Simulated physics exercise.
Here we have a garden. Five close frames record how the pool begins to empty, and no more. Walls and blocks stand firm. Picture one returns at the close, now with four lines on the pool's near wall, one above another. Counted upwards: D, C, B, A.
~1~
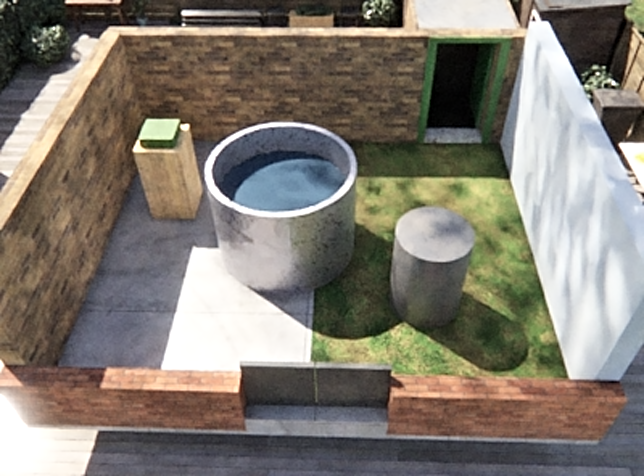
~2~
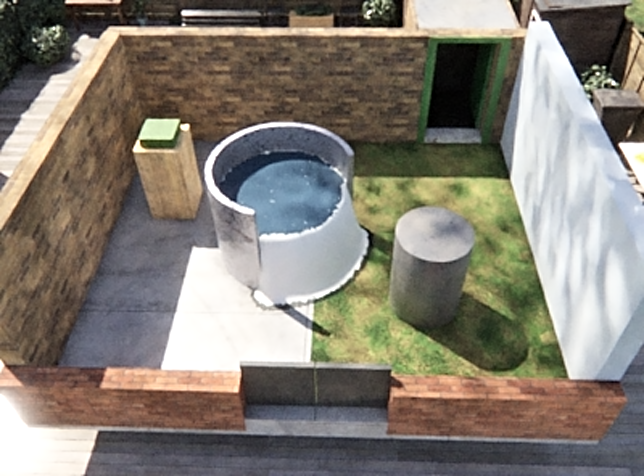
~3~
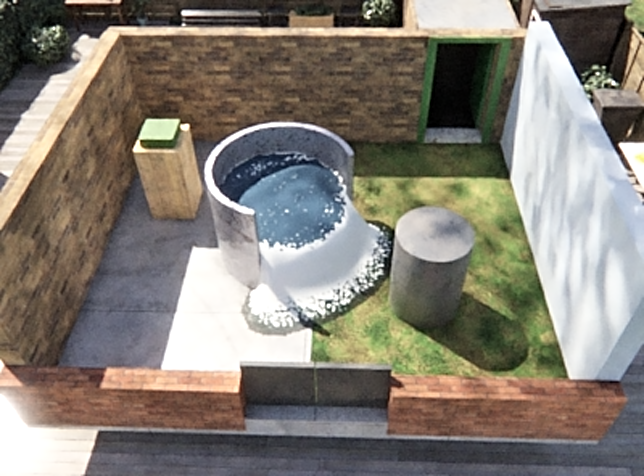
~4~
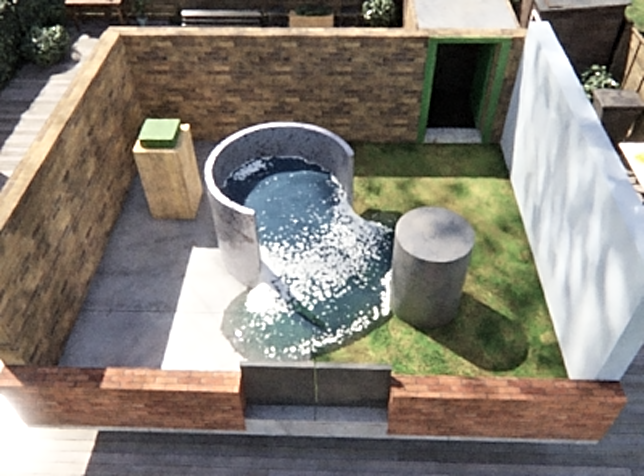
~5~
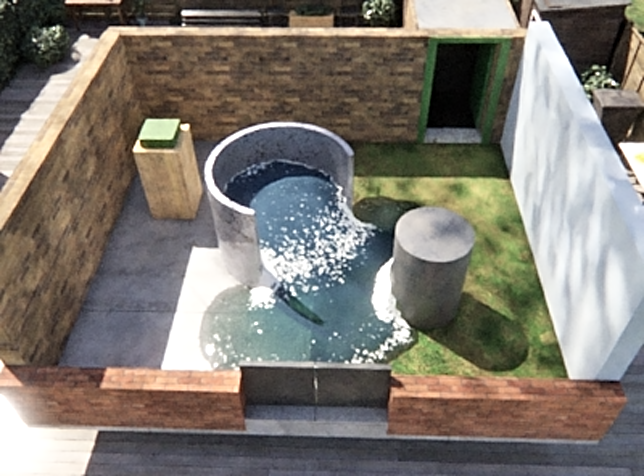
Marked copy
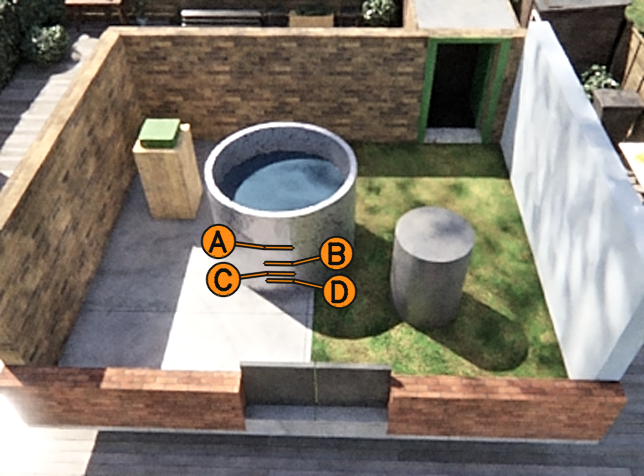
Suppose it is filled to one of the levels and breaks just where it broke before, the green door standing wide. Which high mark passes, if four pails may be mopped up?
Choose A.
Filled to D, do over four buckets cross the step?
No, that is safe.
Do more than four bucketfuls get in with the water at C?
No, not at all.
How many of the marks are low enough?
All of them.
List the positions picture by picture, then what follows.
In the first frame, water in the pool at rest, its middle at (283, 190); foot of the green doorway at (452, 143); shut gate at (316, 370).
In the second frame, 2 % of the ground under water, visible out to (259, 296).
In the third frame, 6 % of the ground under water, visible out to (360, 226).
In the fourth frame, 12 % of the ground under water, visible out to (234, 333).
In the fifth frame, 21 % of the ground under water, visible out to (211, 320).
In orange, A at (277, 247); B at (279, 263); C at (280, 273); D at (280, 280); from the bottom up D, C, B, A.
With A, a bucket or two gets in.
With B, nothing gets over.
With C, nothing gets over.
With D, nothing gets over.
